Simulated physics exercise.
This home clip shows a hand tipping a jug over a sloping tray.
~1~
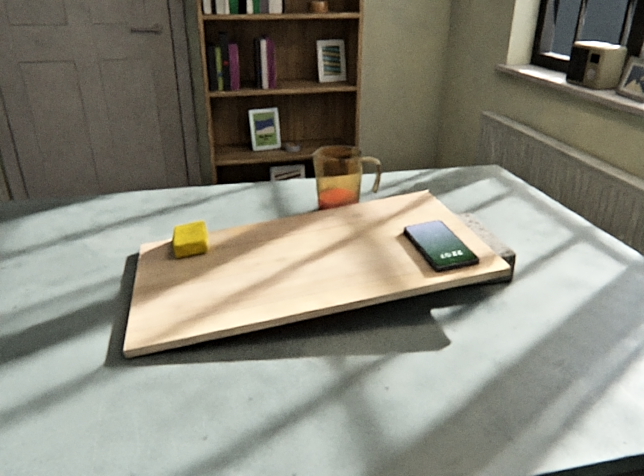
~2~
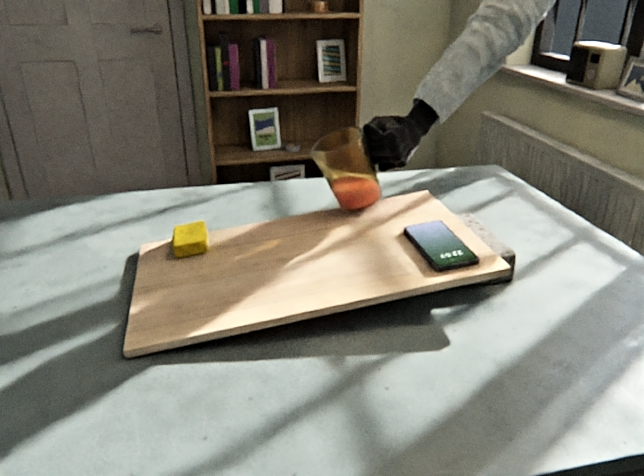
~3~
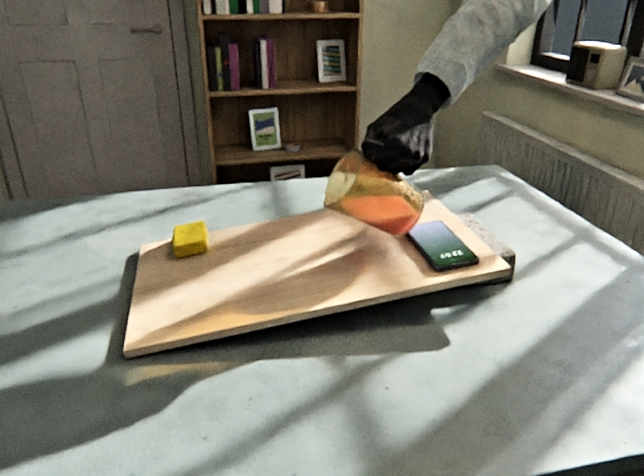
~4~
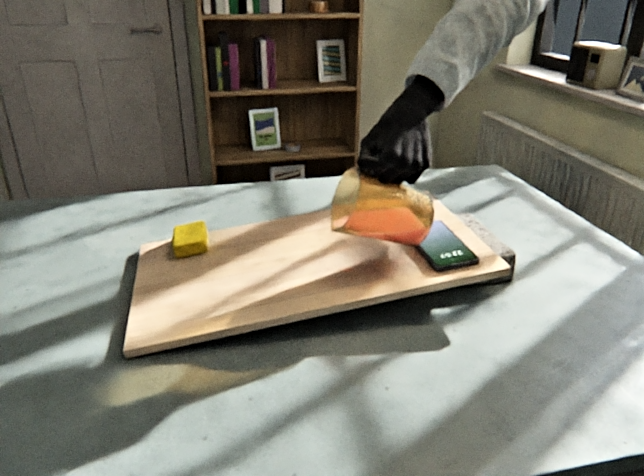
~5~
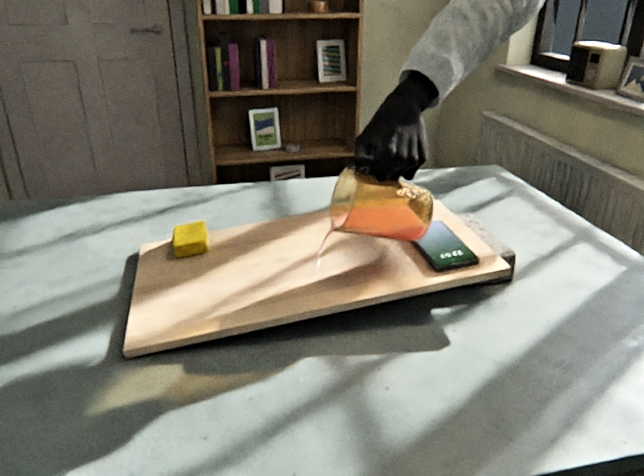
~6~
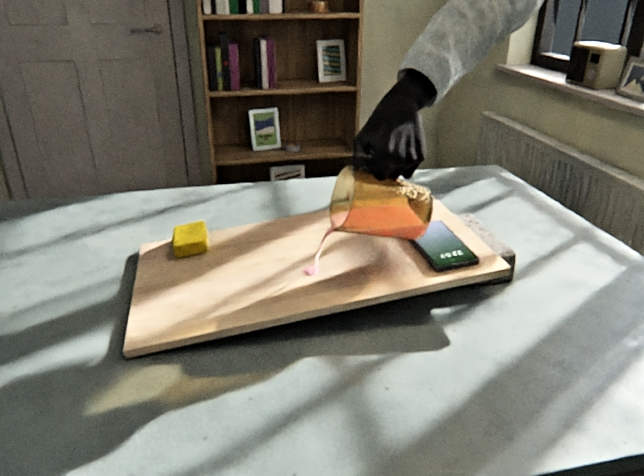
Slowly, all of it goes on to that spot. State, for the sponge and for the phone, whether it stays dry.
On the left the sponge: Yes, it stays dry. On the right the phone: Yes, it stays dry.
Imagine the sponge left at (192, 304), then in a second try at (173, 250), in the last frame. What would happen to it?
Case 1 - it is touched; case 2 - it is not touched.
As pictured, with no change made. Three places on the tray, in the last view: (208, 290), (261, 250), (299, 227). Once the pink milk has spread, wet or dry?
Spot one ends up in the spill, spot two out of the spill, spot three out of the spill.
Shortly, it runs down to the left; the sponge is still dry; the phone is still dry.
Then, it runs down to the left and off the end; the sponge is still dry; the phone is still dry.
At the finish, it runs down to the left and off the end; the sponge is still dry; the phone is still dry.
